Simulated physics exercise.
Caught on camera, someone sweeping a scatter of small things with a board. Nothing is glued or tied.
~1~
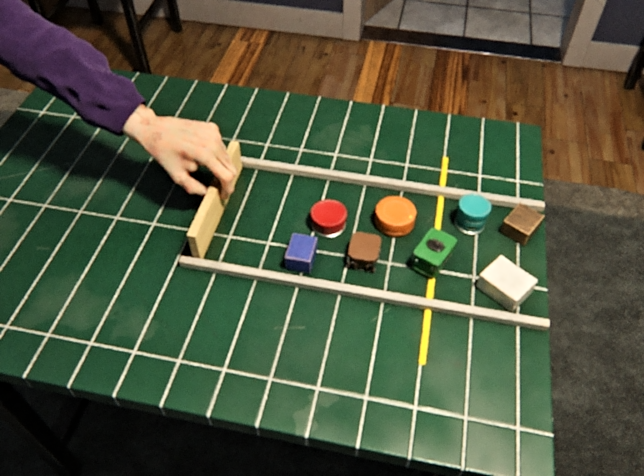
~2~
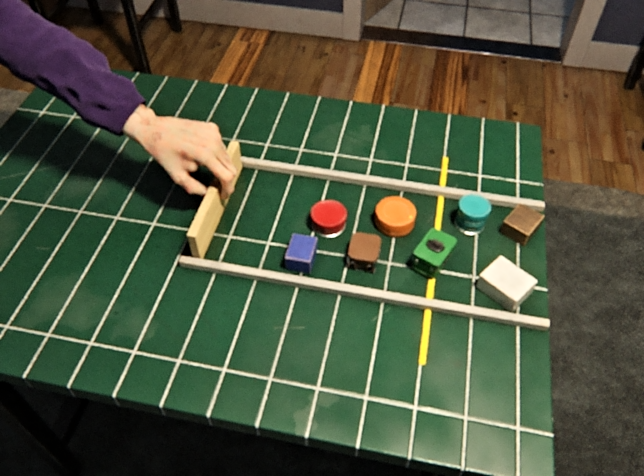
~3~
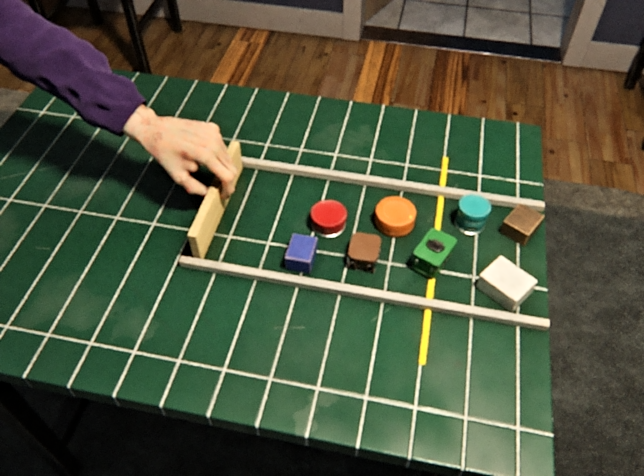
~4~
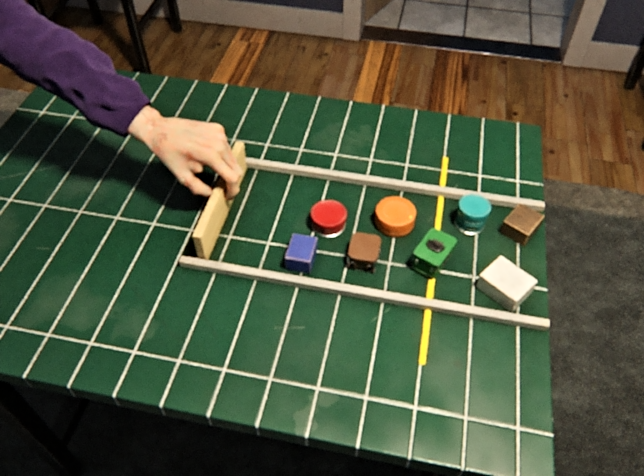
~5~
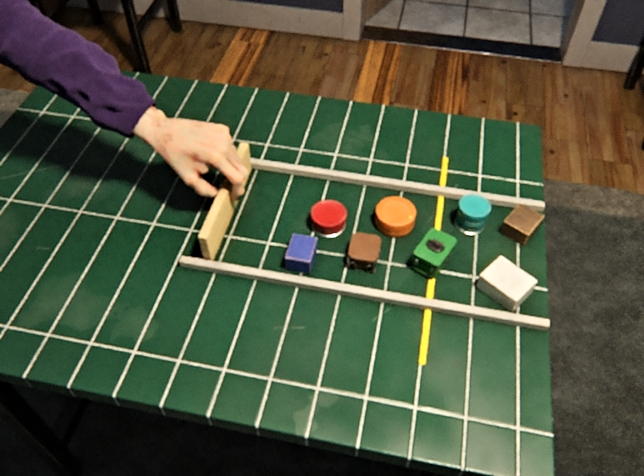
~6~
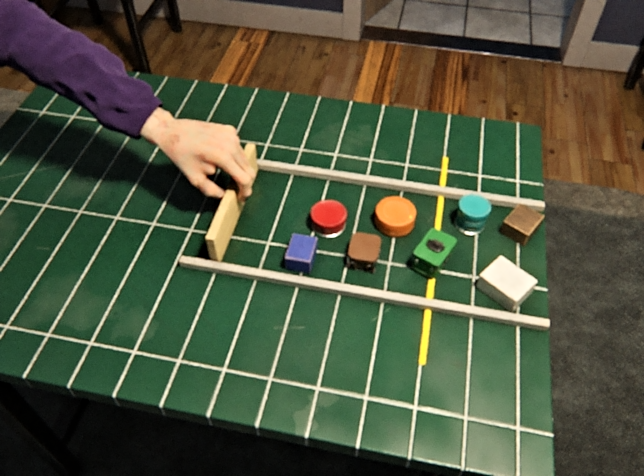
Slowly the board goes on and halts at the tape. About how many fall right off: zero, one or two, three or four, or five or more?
In the end the number that fall off is zero.
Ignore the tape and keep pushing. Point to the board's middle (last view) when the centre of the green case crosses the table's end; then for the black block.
Its middle is around (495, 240) and around (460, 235).
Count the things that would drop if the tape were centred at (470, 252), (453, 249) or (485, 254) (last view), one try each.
It would be 1, 0 and 2.
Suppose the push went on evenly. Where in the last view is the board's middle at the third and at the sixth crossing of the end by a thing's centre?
Its middle is around (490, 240) and later (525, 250).
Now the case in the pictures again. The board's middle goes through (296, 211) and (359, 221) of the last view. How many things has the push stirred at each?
0 and 4.
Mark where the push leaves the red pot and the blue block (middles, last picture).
About (455, 241), and the other about (446, 279).
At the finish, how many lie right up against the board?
That makes 3.
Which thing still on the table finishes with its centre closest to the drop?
That is the black block.
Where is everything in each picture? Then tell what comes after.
The first frame shows black block (522, 224); white block (506, 284); turquoise pot (472, 214); board (217, 198); tape (436, 246).
The second frame shows white block (506, 284); brown case (364, 253).
The third frame shows turquoise pot (472, 215); green case (434, 254).
The fourth frame shows black block (522, 224); red pot (329, 219).
The fifth frame shows white block (506, 284); board (227, 200).
The sixth frame shows black block (522, 224); white block (506, 284); turquoise pot (472, 215); board (234, 201); tape (436, 246).
A little later, none off yet; black block at rest near (522, 224); white block at rest near (506, 284); turquoise pot at rest near (472, 215).
When it is over, the number that fall off is zero.
